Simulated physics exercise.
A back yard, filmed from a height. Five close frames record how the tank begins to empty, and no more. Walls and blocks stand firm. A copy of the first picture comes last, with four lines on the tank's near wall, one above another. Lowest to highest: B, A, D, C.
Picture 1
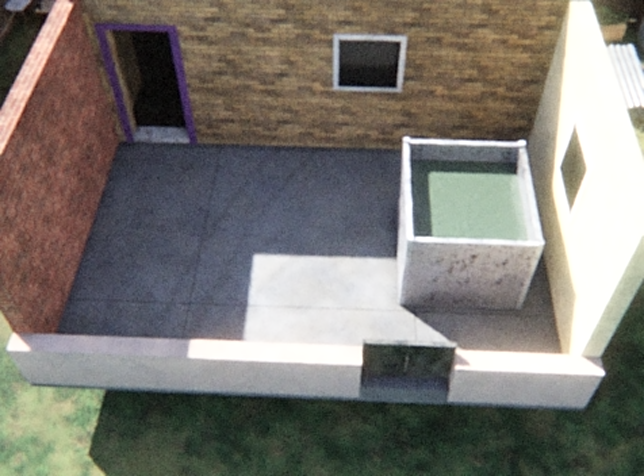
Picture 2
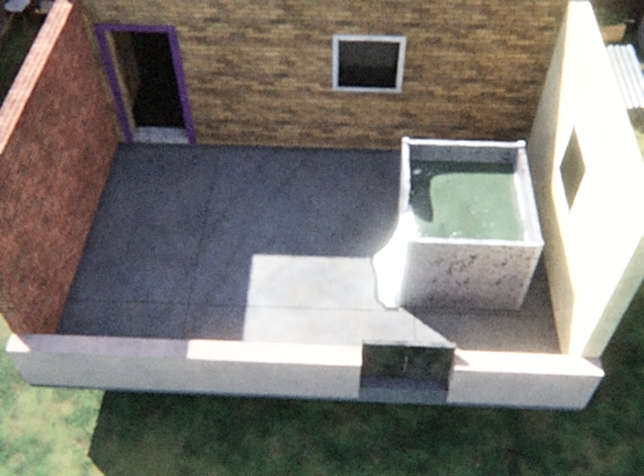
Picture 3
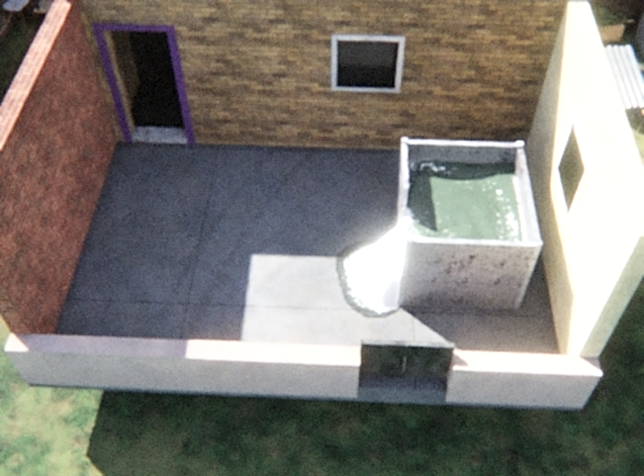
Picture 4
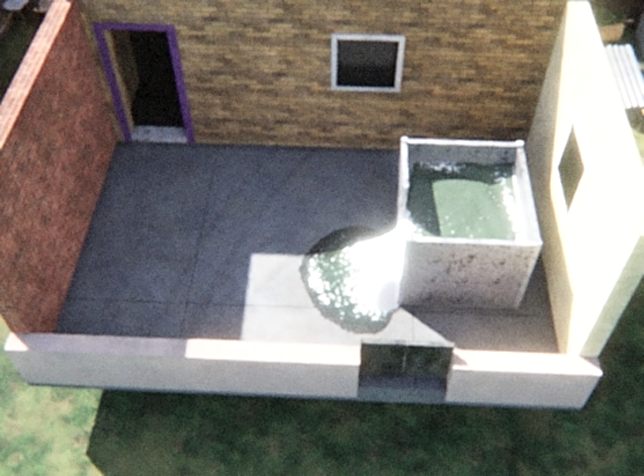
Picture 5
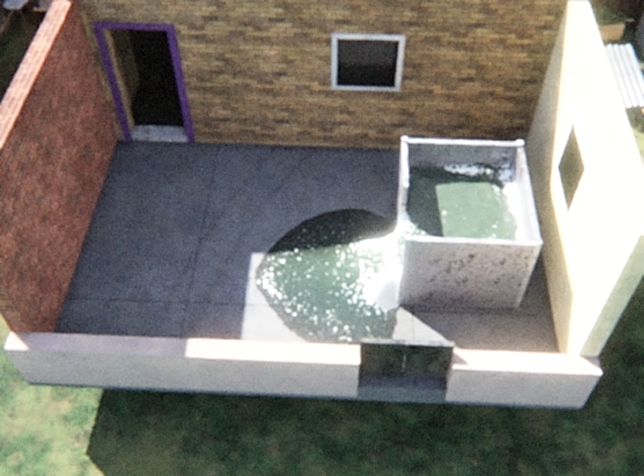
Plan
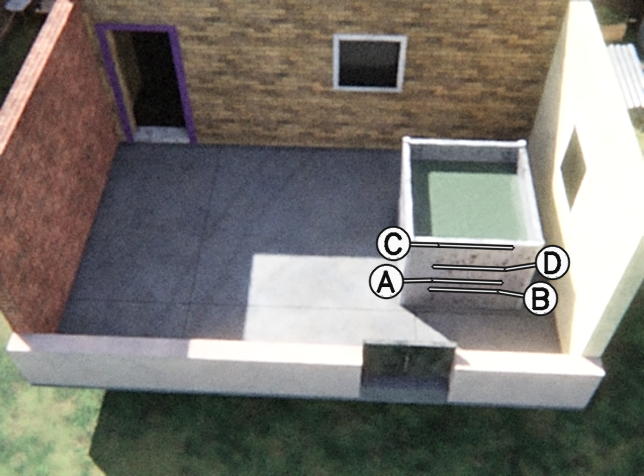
A walled back yard with a grey paved floor is seen from high above, the camera still. A purple-framed doorway and a white-framed window are set in the tan brick wall at the back, with a red brick wall on the left, a cream wall and a pale square tank of green water on the right, and a shut dark gate in the low front wall. The tank's water stirs and pours from its left side, spreading leftward across the paving in a widening, glinting green pool.
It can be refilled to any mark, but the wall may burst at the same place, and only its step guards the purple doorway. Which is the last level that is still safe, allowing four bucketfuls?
A will do.
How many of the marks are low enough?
Two of the four.
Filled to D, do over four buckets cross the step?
Yes, it does.
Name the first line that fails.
Line D.
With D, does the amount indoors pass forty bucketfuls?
No, it does not.
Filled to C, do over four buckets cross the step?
Yes, it does.
In white, A at (466, 281); B at (464, 290); C at (474, 246); D at (469, 268); from the bottom up B, A, D, C.
With A, a bucket or two gets in.
With B, nothing gets over.
With C, dozens of bucketfuls pour in.
With D, about 13 bucketfuls get in.
